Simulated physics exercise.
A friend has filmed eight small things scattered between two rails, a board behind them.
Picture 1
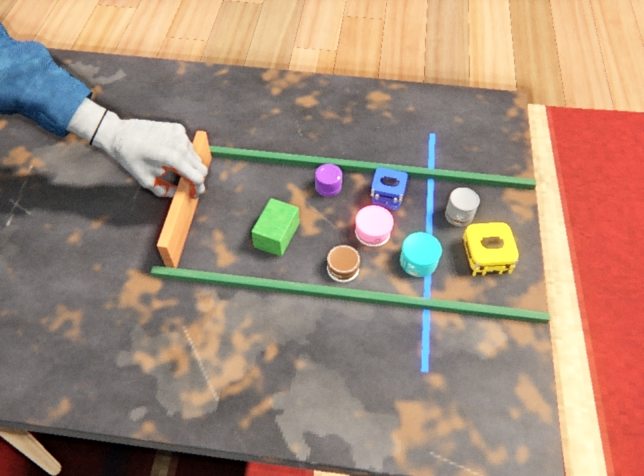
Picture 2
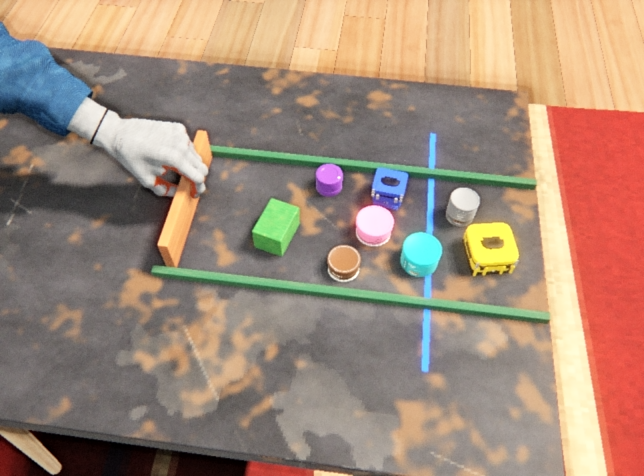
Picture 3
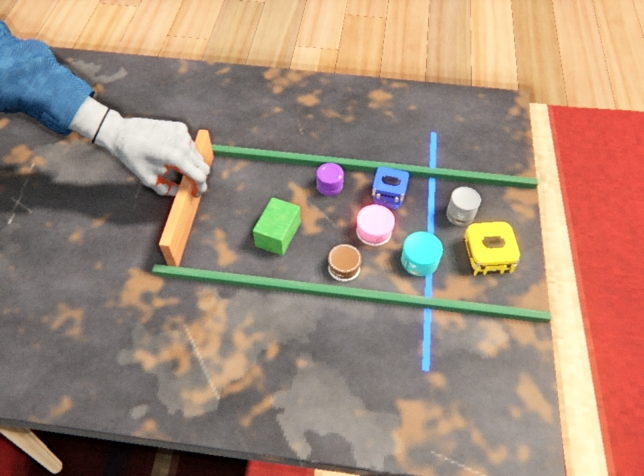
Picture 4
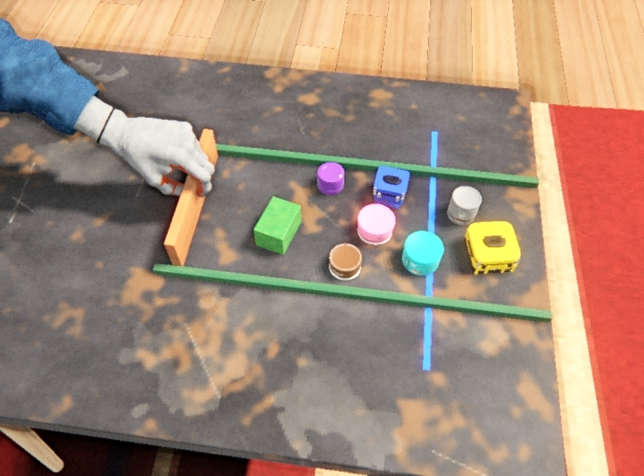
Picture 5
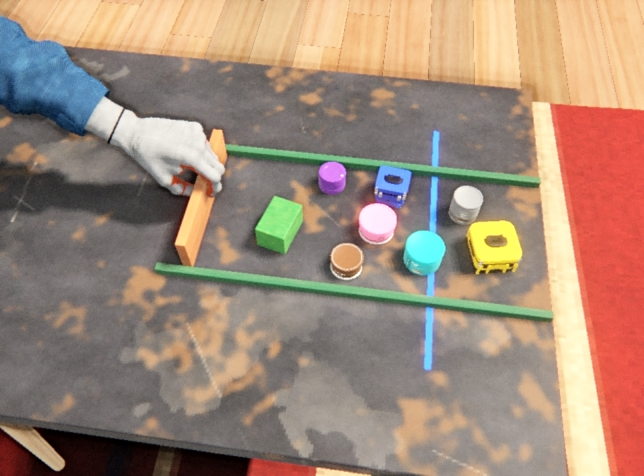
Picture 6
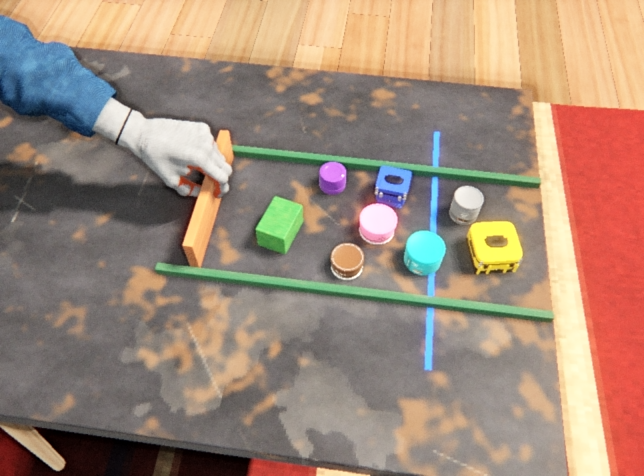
A gloved hand held an orange board upright between two green rails, then slid it a short way right toward a green block, while the block and the other small things stayed practically still.
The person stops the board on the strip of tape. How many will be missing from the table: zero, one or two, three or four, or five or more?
The number that fall off is zero.
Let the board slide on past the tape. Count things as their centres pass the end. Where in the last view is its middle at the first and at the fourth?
At (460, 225) for the first, at (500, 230) for the fourth.
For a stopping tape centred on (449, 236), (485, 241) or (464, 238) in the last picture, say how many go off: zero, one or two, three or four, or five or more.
One after another: None at all; 1 or 2; 1 or 2.
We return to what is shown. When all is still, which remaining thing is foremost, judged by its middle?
Foremost is the yellow case.
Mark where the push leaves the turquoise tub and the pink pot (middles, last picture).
Near (484, 264) and (483, 233).
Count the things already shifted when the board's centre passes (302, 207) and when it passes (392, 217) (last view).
1 and 6.
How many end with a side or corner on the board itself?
That makes 3.
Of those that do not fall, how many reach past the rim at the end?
The number is 0.
Soon after, none off yet; yellow case at rest near (493, 248); grey tub at rest near (466, 206); turquoise tub at rest near (424, 253).
In the end, the number that fall off is zero.
